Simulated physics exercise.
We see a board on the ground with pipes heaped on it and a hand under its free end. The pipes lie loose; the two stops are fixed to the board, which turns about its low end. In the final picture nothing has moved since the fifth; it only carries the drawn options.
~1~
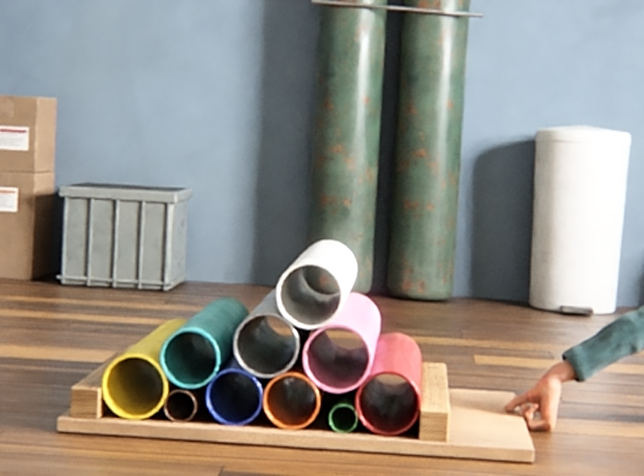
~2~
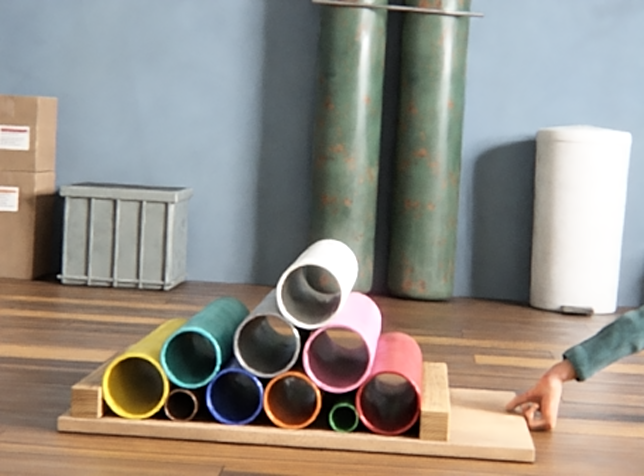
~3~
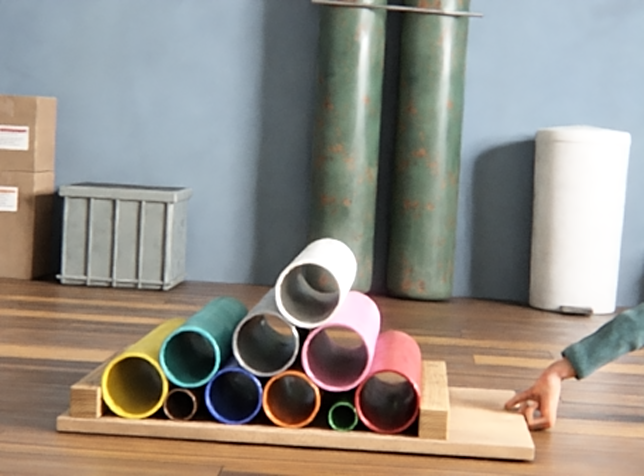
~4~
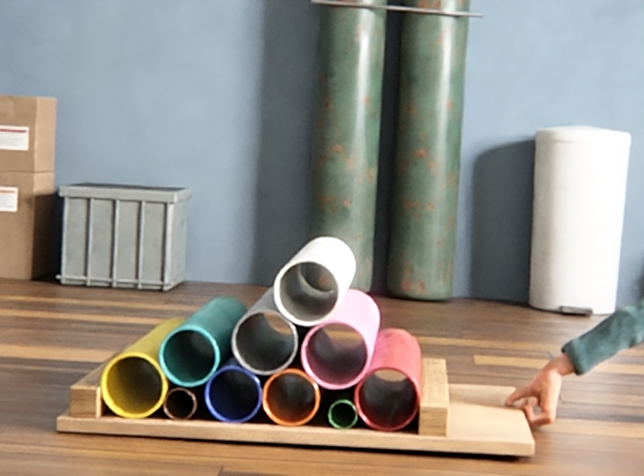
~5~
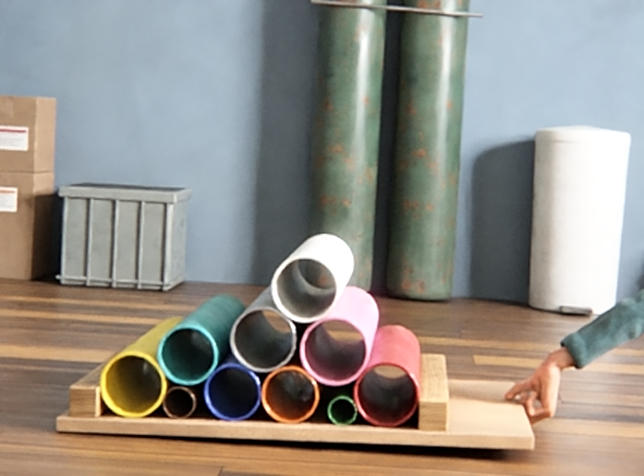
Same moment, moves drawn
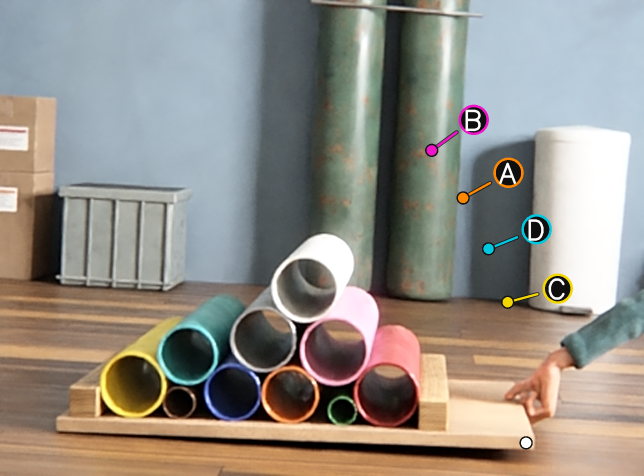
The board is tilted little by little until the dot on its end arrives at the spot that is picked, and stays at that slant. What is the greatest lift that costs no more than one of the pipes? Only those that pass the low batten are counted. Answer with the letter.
At most to B.
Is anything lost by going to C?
No, at C.
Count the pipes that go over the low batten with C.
It comes to none.
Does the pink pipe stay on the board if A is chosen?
Yes, with A.
On the copy, A at (463, 198); B at (432, 151); C at (508, 302); D at (488, 249); the white dot at (526, 443).
On B. First, board at 21°.
Then, board at 39°.
Finally, board at 39°, none over the low batten.
By contrast, A none over the low batten; C none over the low batten; D none over the low batten.
